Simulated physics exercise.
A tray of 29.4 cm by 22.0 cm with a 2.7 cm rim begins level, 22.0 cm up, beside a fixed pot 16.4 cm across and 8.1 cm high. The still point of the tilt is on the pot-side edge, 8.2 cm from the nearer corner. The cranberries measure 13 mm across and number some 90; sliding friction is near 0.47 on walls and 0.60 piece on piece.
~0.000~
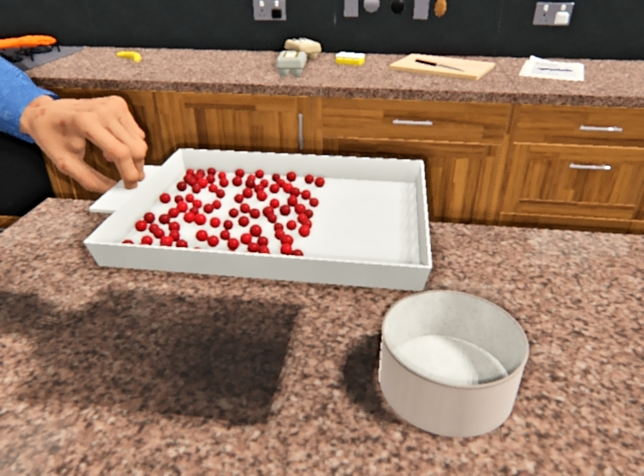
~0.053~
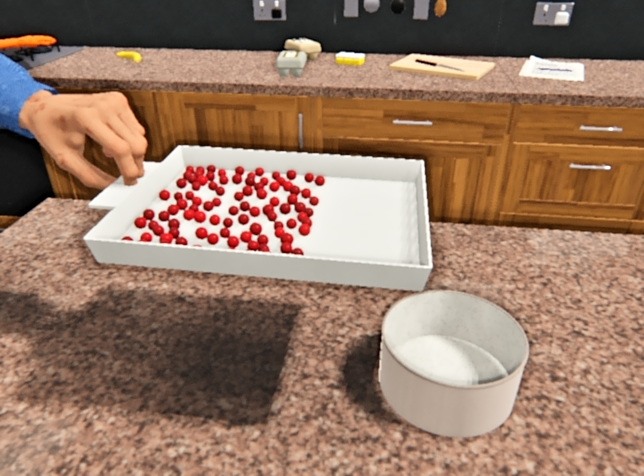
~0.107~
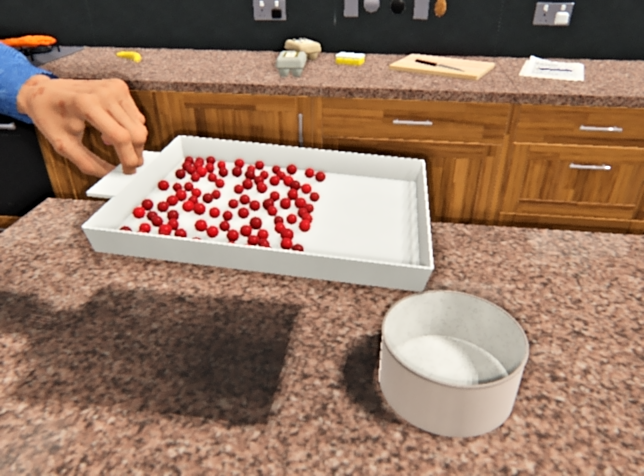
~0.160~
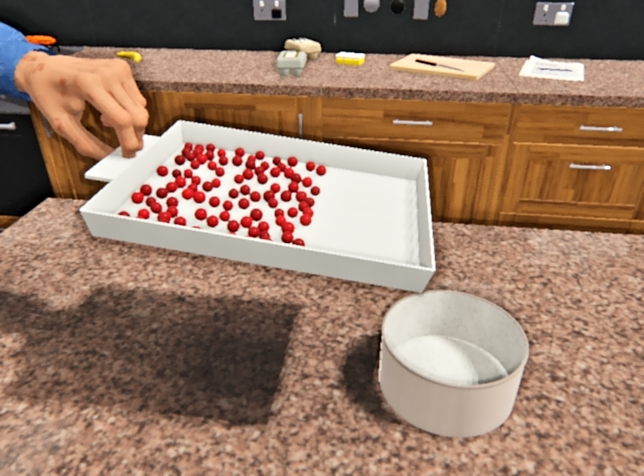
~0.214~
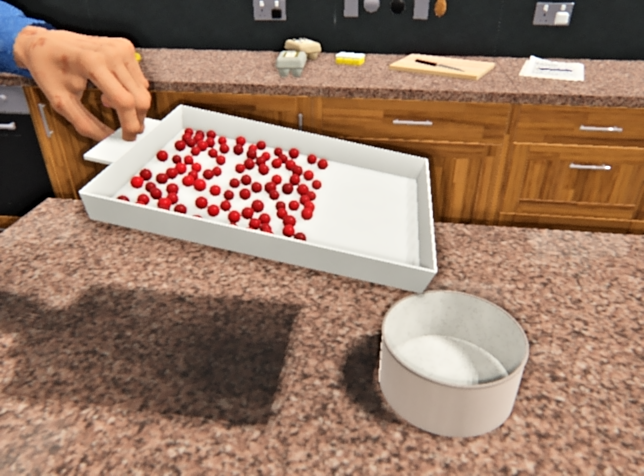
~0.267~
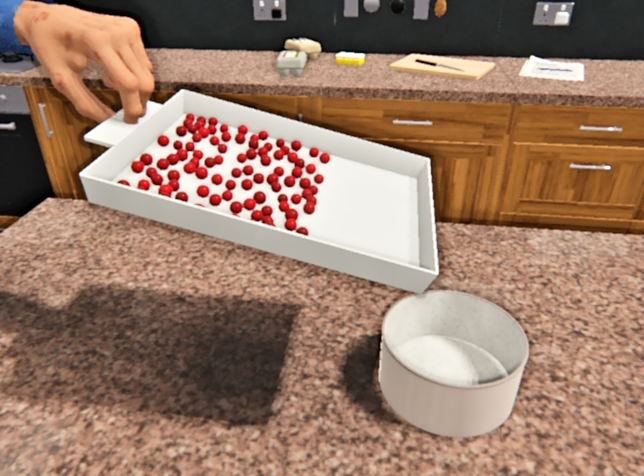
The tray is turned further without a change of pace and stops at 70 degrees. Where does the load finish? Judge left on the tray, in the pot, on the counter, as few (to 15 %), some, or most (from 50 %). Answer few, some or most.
Tray: Most, pot: Few, counter: Few.
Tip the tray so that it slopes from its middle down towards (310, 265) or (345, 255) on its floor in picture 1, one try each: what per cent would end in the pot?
About 0 and 0 per cent.
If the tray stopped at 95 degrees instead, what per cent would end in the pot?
Then about 60 per cent.
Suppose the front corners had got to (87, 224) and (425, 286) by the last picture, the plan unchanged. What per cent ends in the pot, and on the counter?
Pot 0, counter 5.
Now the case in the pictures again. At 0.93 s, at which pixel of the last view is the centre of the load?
Around (418, 223).
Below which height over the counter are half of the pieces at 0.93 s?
Some 24 cm.
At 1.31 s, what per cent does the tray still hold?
Some 90 per cent of the load.
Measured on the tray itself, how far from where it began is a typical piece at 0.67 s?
About 13 cm.
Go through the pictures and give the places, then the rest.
The first frame shows tray tilt 0 degrees, front corners at (93, 239) and (425, 264); middle of the pieces at (234, 213); pot at (454, 333).
The second frame shows tray tilt 1 degrees, front corners at (92, 236) and (425, 264); middle of the pieces at (234, 211).
The third frame shows tray tilt 3 degrees, front corners at (90, 225) and (426, 265), lowest corner right front; middle of the pieces at (233, 204).
The fourth frame shows tray tilt 7 degrees, front corners at (89, 208) and (428, 266), lowest corner right front; middle of the pieces at (234, 194).
The fifth frame shows tray tilt 10 degrees, front corners at (88, 191) and (430, 267), lowest corner right front; middle of the pieces at (235, 183).
The sixth frame shows tray tilt 14 degrees, front corners at (89, 173) and (432, 269), lowest corner right front; middle of the pieces at (236, 173); pot at (454, 333). The tray's pace is about 70 degrees a second.
Then, at 0.67 s, tilt 41 degrees; the tray holds 100 %, the pot 0 %.
Then, at 0.93 s, tilt 59 degrees; the tray holds 100 %, the pot 0 %.
After 1.31 s, tilt 70 degrees; the tray holds 90 %, the pot 5 %.
At rest (2.0 s), tray 90 %, pot 5 %, counter 0 %.
